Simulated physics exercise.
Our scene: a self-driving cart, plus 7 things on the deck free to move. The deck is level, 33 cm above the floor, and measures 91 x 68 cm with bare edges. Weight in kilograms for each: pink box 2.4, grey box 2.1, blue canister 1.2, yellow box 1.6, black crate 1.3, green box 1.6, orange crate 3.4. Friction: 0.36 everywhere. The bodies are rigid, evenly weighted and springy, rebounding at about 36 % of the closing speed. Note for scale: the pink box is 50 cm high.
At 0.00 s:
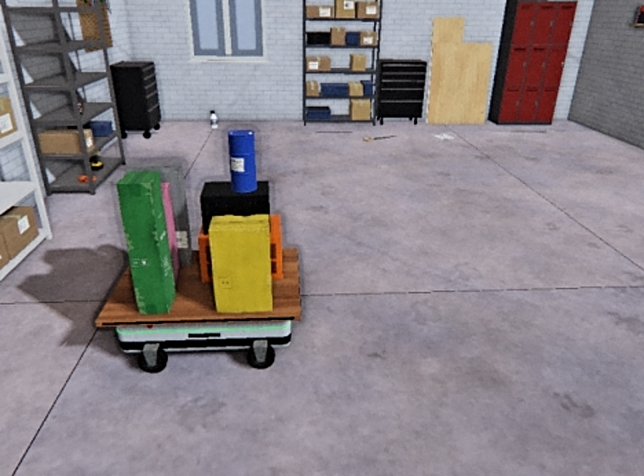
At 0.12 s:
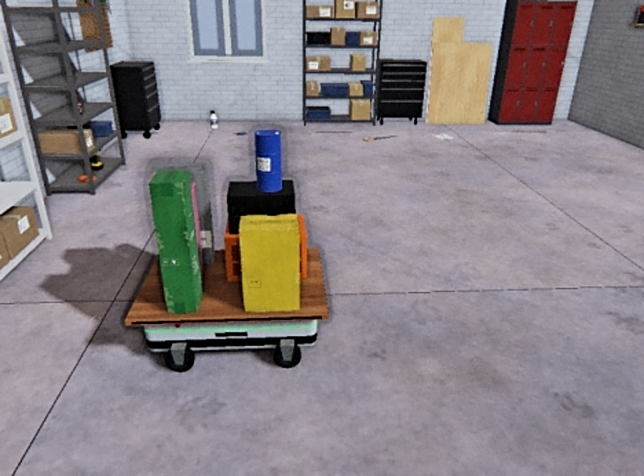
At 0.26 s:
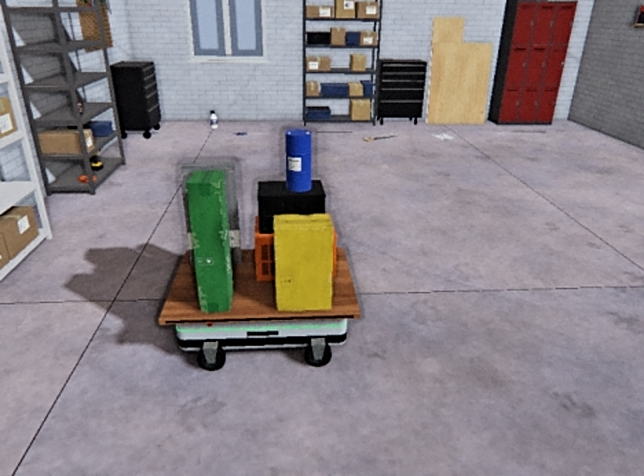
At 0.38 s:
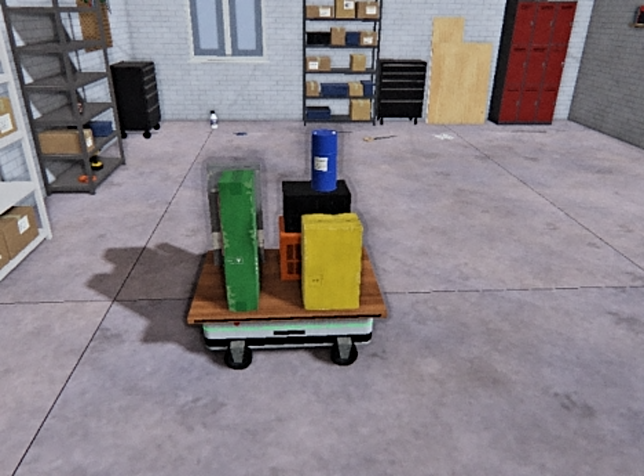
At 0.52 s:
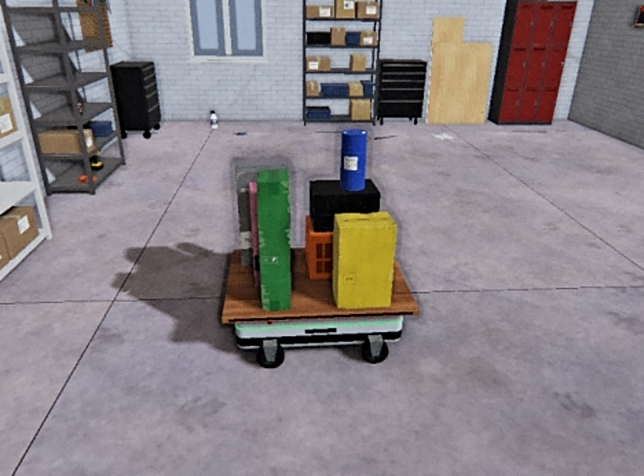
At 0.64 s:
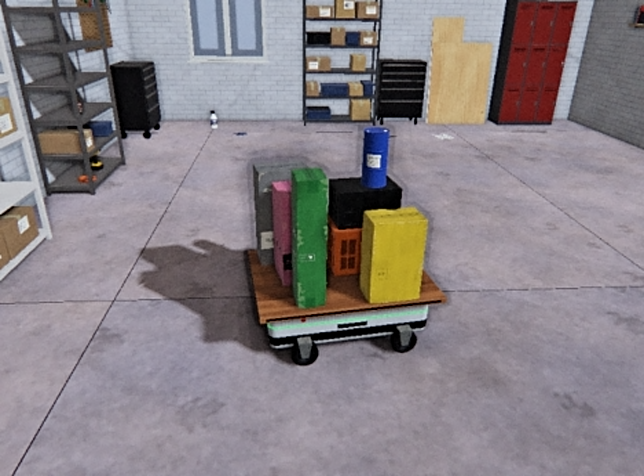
At first, a low cart loaded with colourful boxes and crates, a blue canister standing on top, is at the left of a workshop floor. It rolls steadily right toward the middle, then turns slightly, bringing the pink and grey boxes into clearer view beside the green one.
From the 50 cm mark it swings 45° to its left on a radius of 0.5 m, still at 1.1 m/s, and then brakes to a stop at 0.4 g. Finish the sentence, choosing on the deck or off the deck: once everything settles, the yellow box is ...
... Off the deck.
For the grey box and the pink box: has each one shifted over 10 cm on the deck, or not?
First the grey box: It stays in position; then the pink box: It stays in position.
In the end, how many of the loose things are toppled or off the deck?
The answer: 2.
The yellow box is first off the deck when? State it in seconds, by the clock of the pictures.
0.8 s, roughly.
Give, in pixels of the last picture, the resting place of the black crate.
Rest position, about (414, 172) px.
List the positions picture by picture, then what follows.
In the first picture, 0 cm covered; yellow box (242, 264).
In the second picture, 13 cm covered; blue canister (269, 161); black crate (262, 207).
In the third picture, 29 cm covered; green box (212, 244).
In the fourth picture, 42 cm covered.
In the fifth picture, 57 cm covered; blue canister (353, 160); black crate (343, 205).
In the sixth picture, 70 cm covered, turned 8°; yellow box (392, 256) 2 cm from its spot; green box (309, 240).
By 0.84 s, 92 cm covered, turned 31°; yellow box now off the deck; blue canister 13 cm from its spot; black crate 9 cm from its spot.
By 1.14 s, 125 cm covered, turned 45°; blue canister 14 cm from its spot; green box tilted 6°; black crate 10 cm from its spot.
By 1.44 s, 135 cm covered, turned 45°, stopped; green box tilted 23°; blue canister 16 cm from its spot; pink box tilted 8°.
By 1.84 s, 135 cm covered, turned 45°, stopped; green box on its side; blue canister 15 cm from its spot; black crate 11 cm from its spot.
When it is over (3.9 s), off the deck, yellow box; lying over on the deck, green box; not toppled but over 10 cm from the start, blue canister and black crate; the other 3 within 10 cm of the start. In the last view, yellow box near (517, 281).
